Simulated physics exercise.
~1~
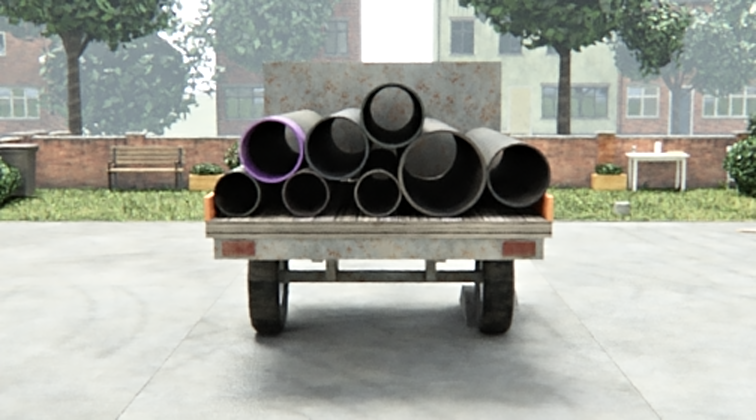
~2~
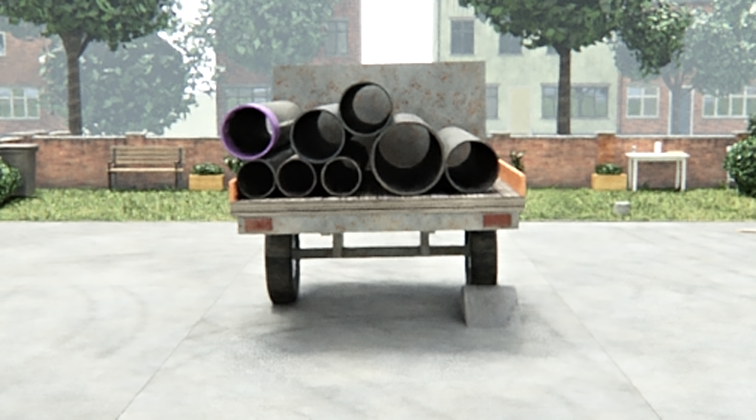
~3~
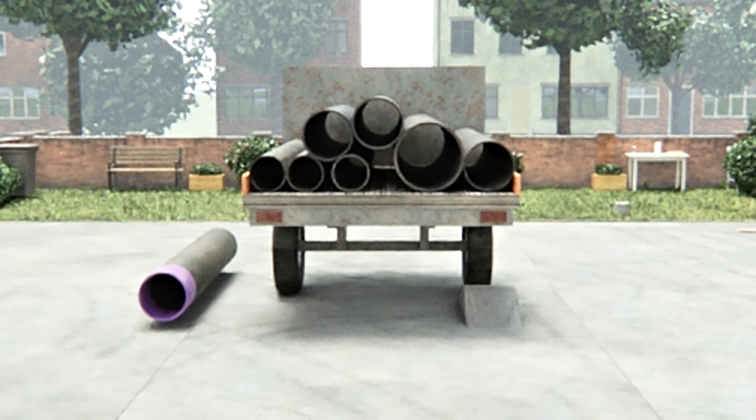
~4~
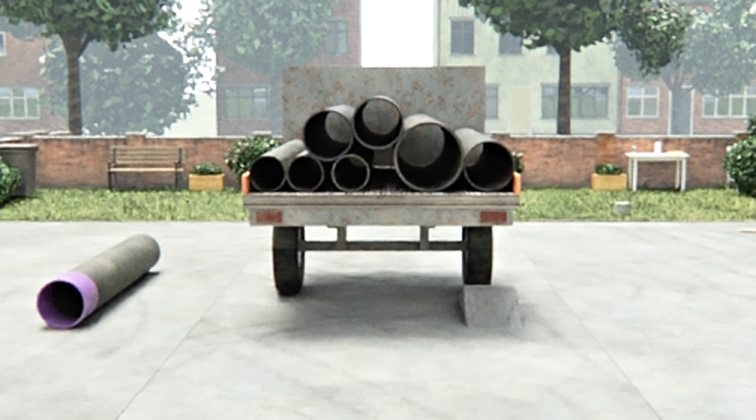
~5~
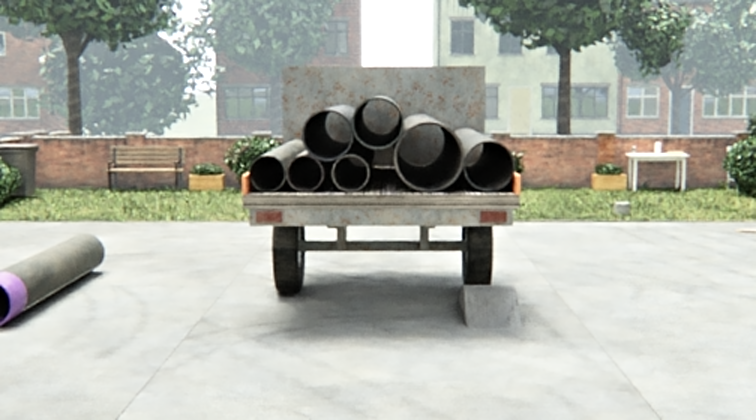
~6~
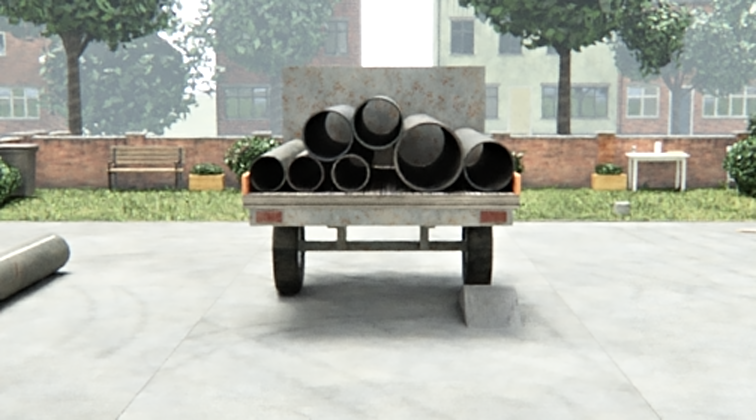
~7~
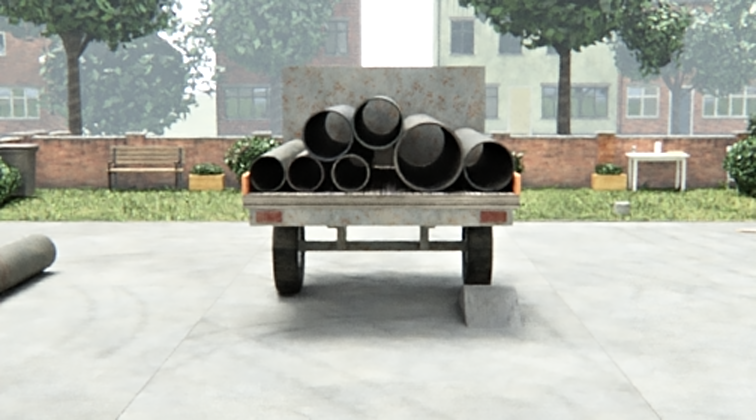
In the video, a flat trailer stacked with steel pipes moves away over a concrete hump and stops, while the purple-ended pipe drops off the left side, lands on the pavement and rolls left, ending partly out of view as the other pipes remain aboard.
